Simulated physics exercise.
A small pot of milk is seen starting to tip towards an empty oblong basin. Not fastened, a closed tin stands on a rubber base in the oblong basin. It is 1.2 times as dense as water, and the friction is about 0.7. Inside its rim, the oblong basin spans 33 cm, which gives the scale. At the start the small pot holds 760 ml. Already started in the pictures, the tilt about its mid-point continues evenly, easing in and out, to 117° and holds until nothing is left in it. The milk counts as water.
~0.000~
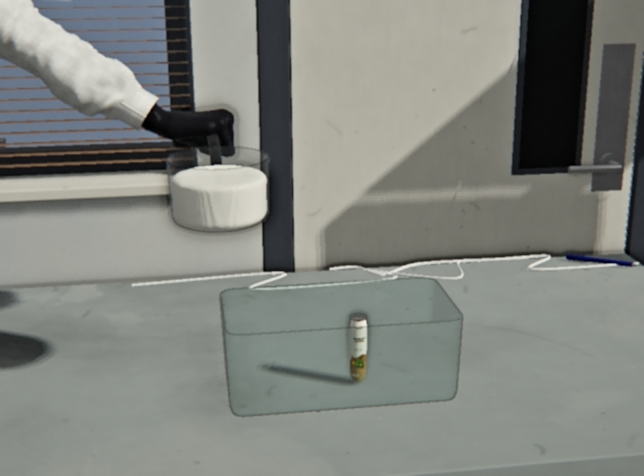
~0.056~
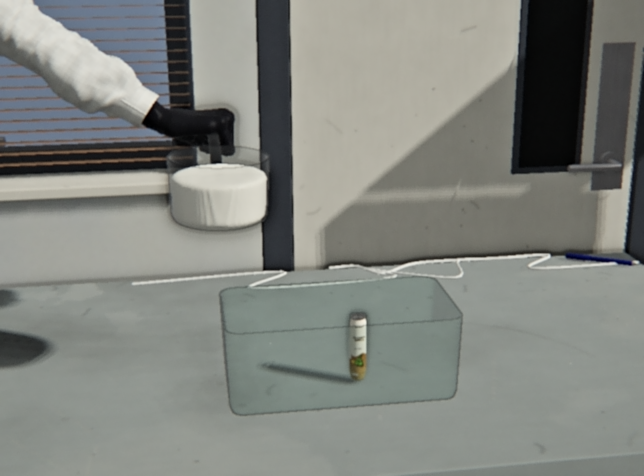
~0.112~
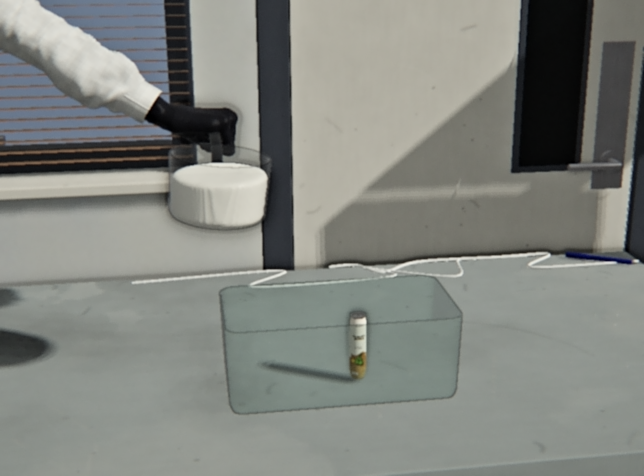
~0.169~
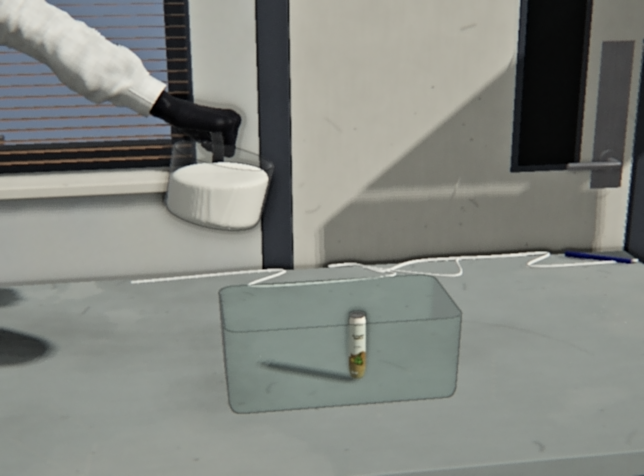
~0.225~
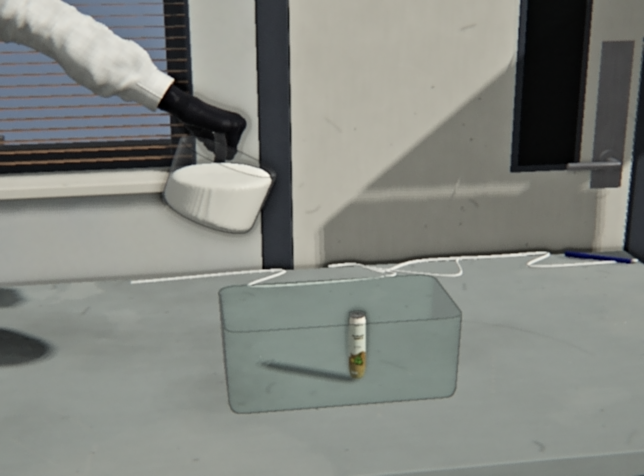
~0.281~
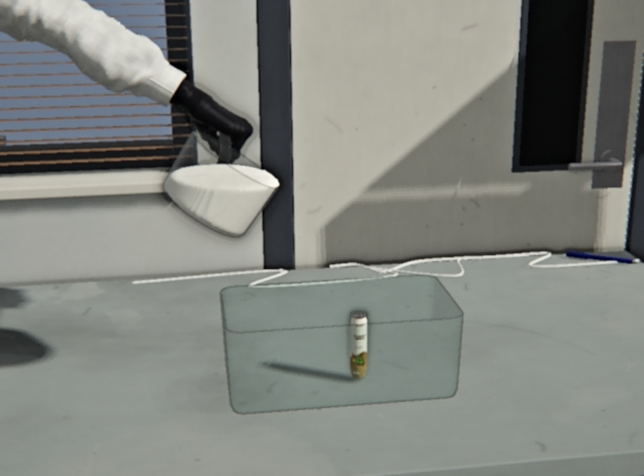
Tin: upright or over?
Upright.
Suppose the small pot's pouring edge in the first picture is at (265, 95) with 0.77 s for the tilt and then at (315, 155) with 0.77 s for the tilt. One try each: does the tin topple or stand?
In the first try it comes down; in the second it comes down.
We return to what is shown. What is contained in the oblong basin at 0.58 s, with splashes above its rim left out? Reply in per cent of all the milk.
About 18 per cent.
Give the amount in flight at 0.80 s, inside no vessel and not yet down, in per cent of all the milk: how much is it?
Roughly 10 %.
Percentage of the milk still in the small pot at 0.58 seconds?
34 %.
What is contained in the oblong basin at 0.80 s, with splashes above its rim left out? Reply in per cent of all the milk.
Reading: Approx. 86 %.
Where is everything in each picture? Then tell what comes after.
In the first picture, tilt 0°; pouring edge (267, 157); surface from (171, 178) to (265, 174); the oblong basin's rim runs from (223, 313) to (449, 298); the tin's top is at (358, 320).
In the second picture, tilt 2°; pouring edge (268, 157); surface from (171, 176) to (265, 173).
In the third picture, tilt 6°; pouring edge (270, 160); surface from (172, 175) to (266, 173).
In the fourth picture, tilt 13°; pouring edge (272, 166); surface from (171, 175) to (268, 174).
In the fifth picture, tilt 23°; pouring edge (274, 175); surface from (170, 177) to (271, 174).
In the sixth picture, tilt 34°; pouring edge (276, 186); surface from (169, 177) to (275, 177); 1 per cent is over the edge.
By 0.58 s the tilt is 100° and 33 per cent is still to pour; the tin stands where it began.
By 0.80 s the tilt is 117° and 4 per cent is still to pour; the tin stands where it began.
By 1.02 s the tilt is 117° and 0 per cent is still to pour; the tin stands where it began.
By 1.27 s the tilt is 117° and 0 per cent is still to pour; the tin stands where it began.
At rest the tin stands where it began.
